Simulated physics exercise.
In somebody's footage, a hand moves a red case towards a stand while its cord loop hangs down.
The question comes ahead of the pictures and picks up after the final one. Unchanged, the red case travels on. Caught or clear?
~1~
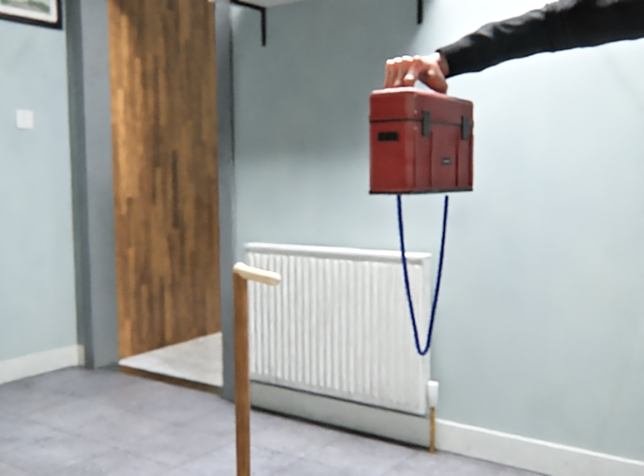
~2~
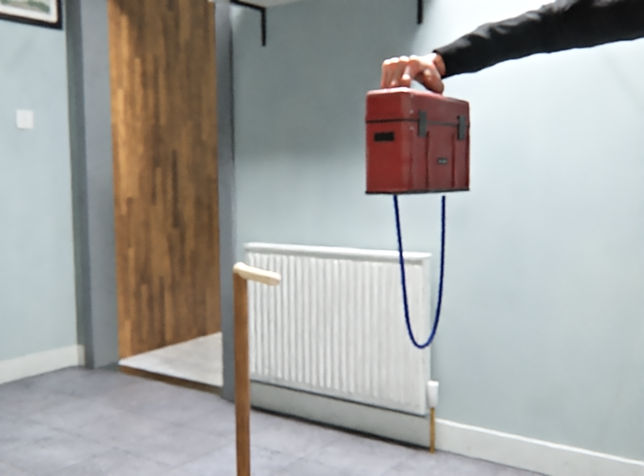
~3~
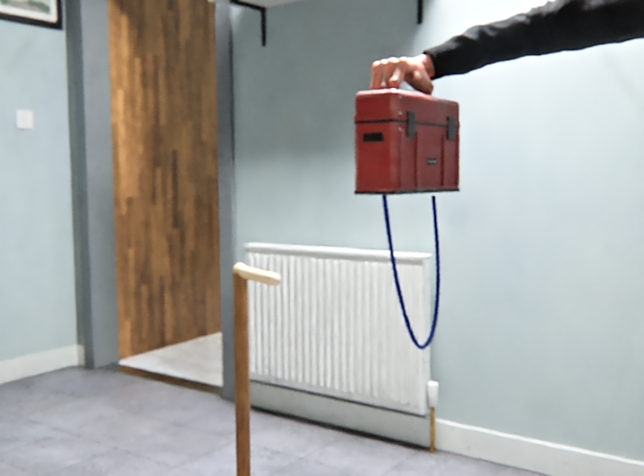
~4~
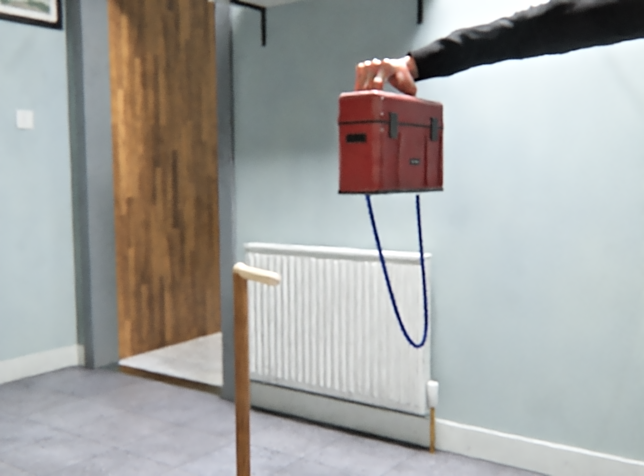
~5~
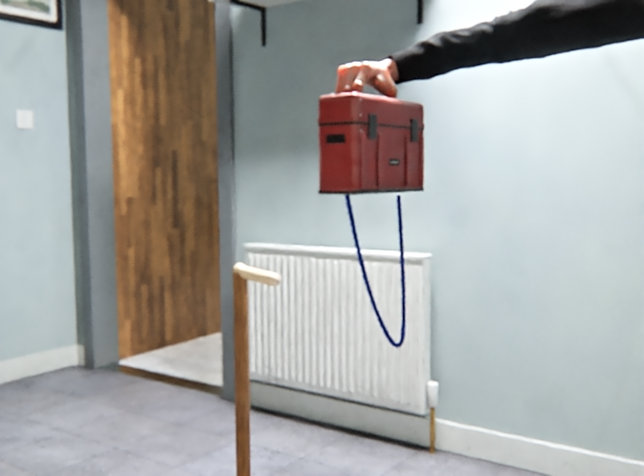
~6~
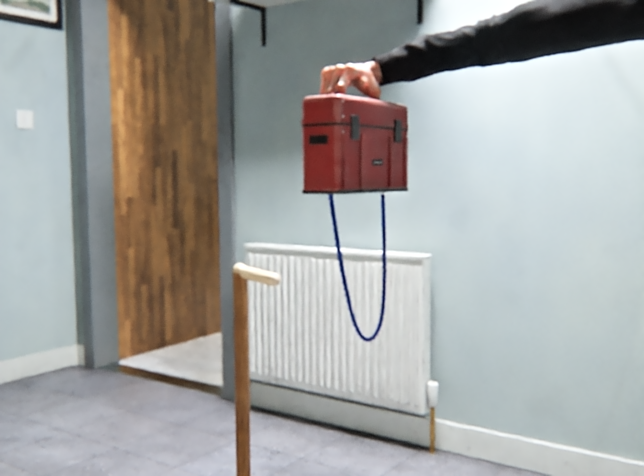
It hangs up.
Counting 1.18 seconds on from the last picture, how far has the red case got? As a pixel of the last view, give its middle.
(221, 151).
Then, 0.52 s later than the last view, case nearing the post near (293, 149).
Then, 1.18 s later than the last view, case over the post near (221, 151).
Finally, case past the post near (171, 153); loop tight round the post, hand stopped. The red case gets caught.
